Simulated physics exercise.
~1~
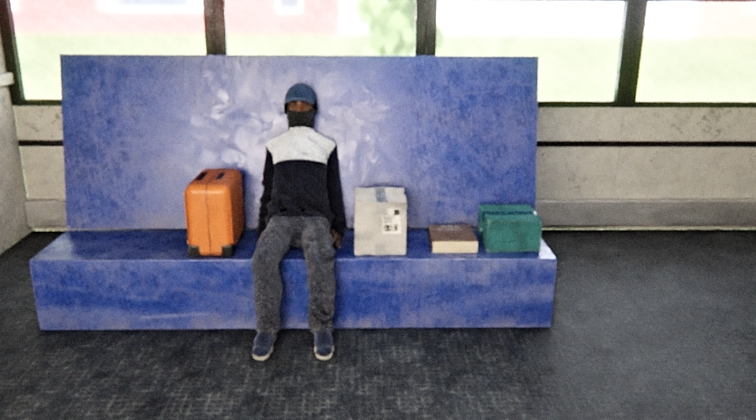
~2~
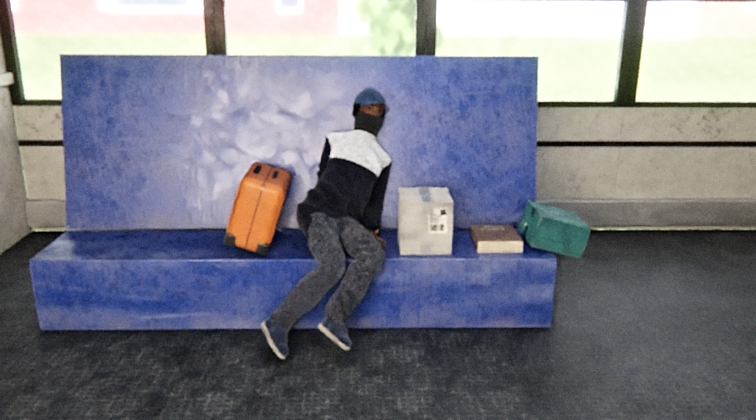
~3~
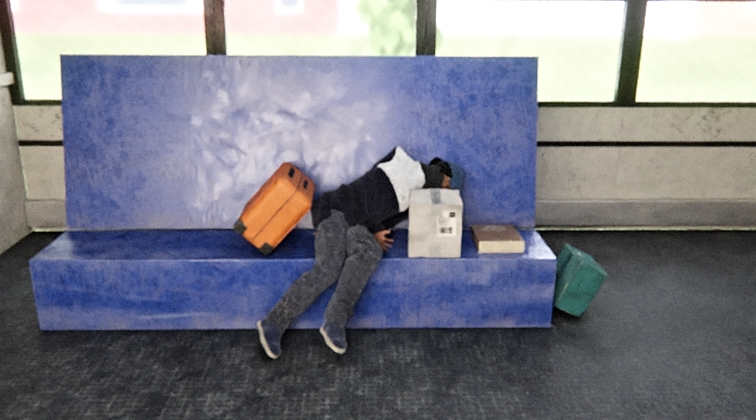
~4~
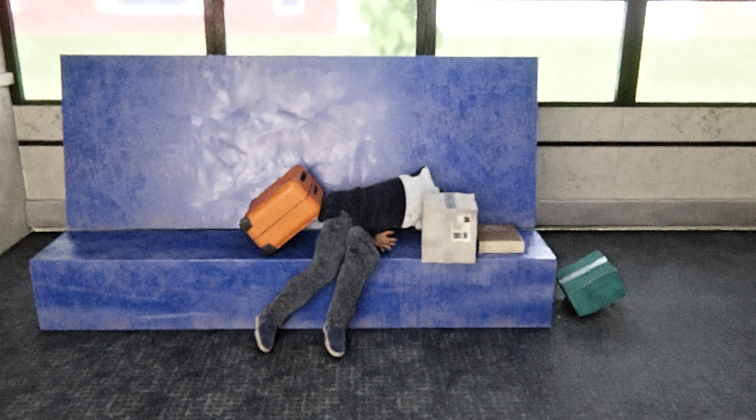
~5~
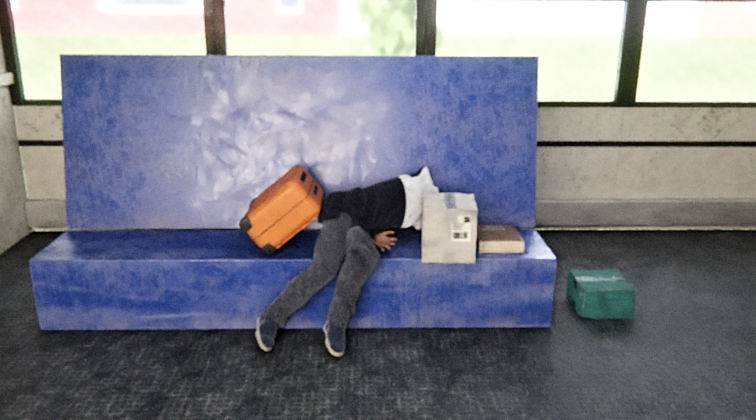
In a room with a dark floor and windows along the back wall, a still, front-on view shows a blue bench with a high back. A passenger in a cap, face covering and black-and-white top sits between an upright orange case on the left and a whitish box, a flat brown item and a teal carton on the right. The passenger slumps right as the case leans after them and the things on the right slide. The teal carton tips off the bench end and tumbles to the floor. It ends overturned there, while the passenger lies limp, head hidden behind the box, everything else still on the seat.
